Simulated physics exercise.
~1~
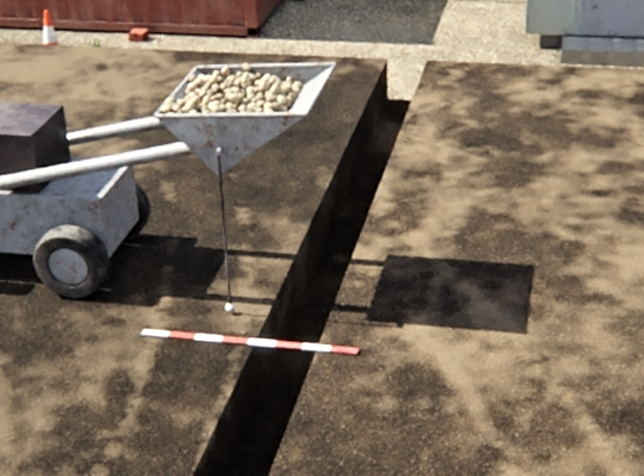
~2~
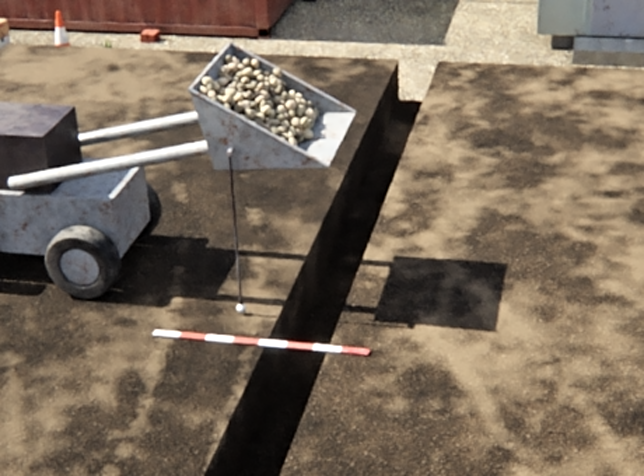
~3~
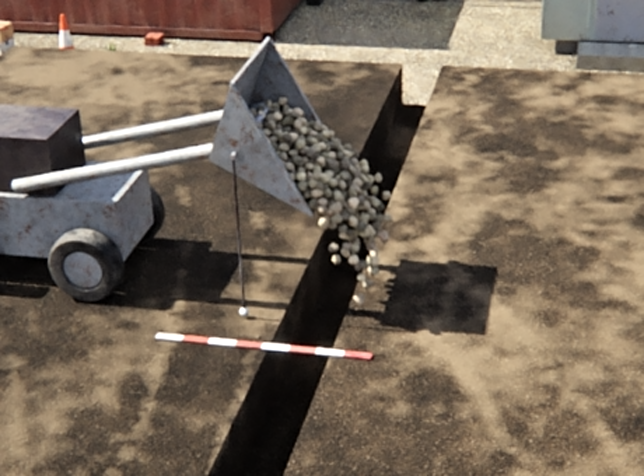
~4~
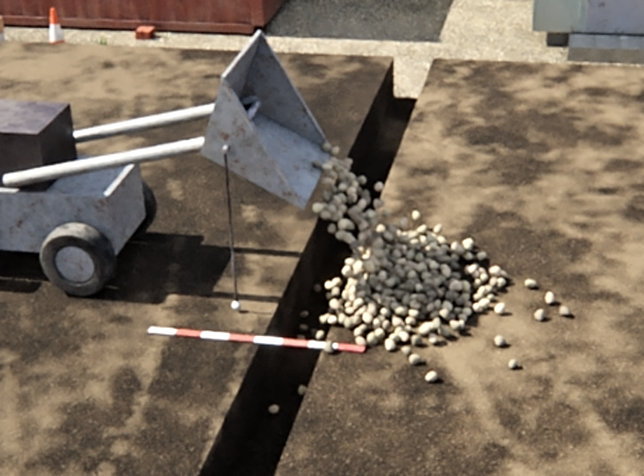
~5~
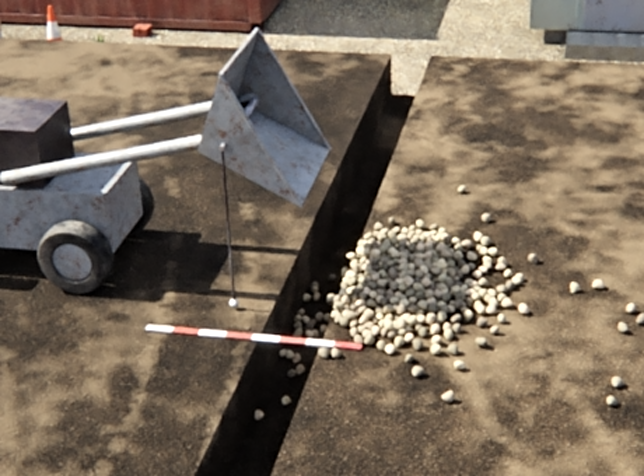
A bare patch of mottled brown earth, cut by a dark trench, is seen from above in sunlight, with a rust-red container and an orange cone behind. At the left stands a grey loader with black tyres, its raised bucket full of pale round stones, while a red-and-white staff lies below. The bucket tips forward to the right, and the stones slide to its lip and pour out over the trench. Most heap up on the far side, some scattering rightward, while a few drop into the trench. The bucket stays tilted and empty beside the spread pile.
